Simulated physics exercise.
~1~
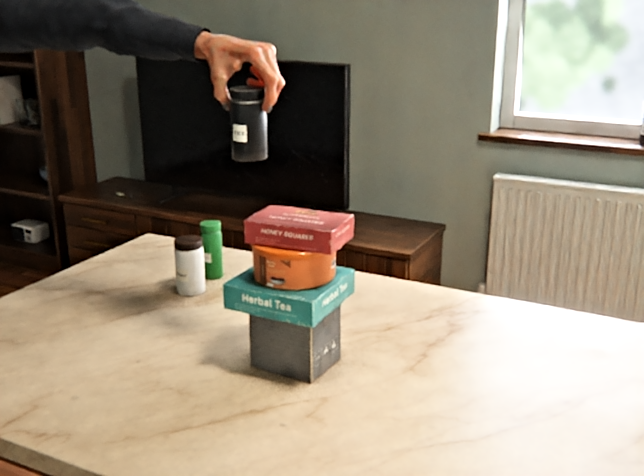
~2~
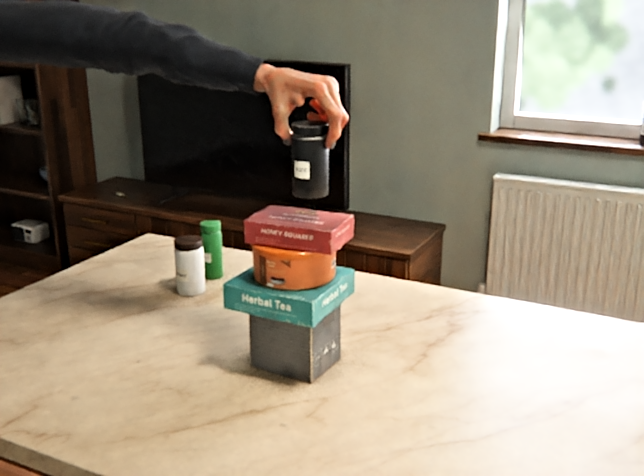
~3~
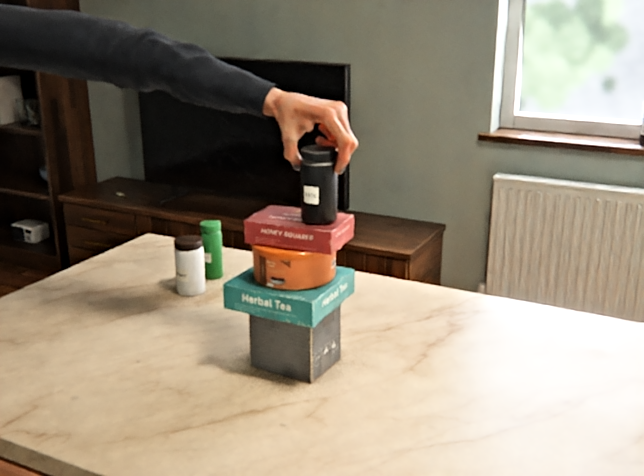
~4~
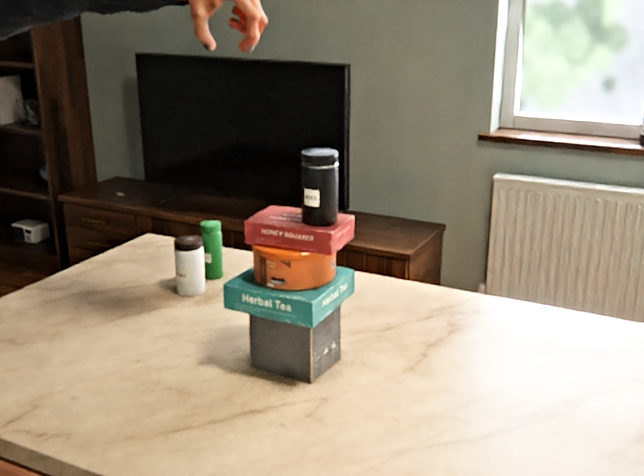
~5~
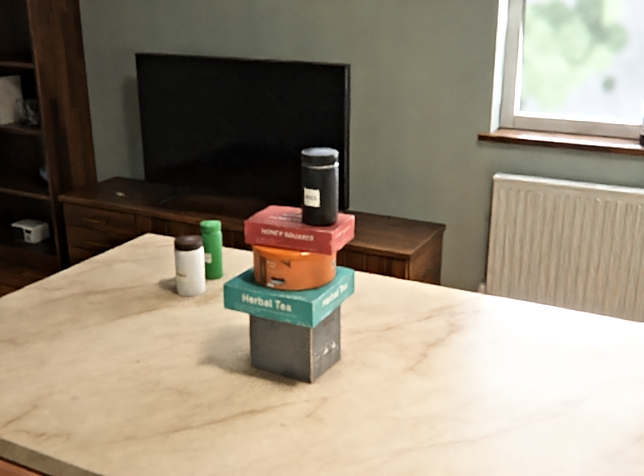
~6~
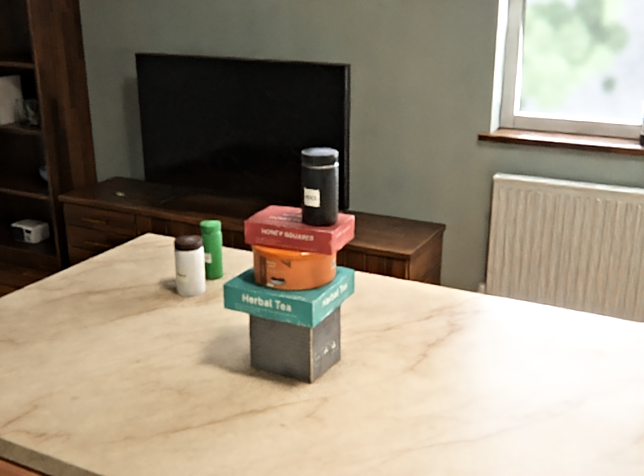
A black jar, held from above by a hand, moved right and down onto the red packet topping a stack with an orange tub, turquoise packet and grey box; the hand let go and withdrew, and the whole pile stayed standing, perfectly still.
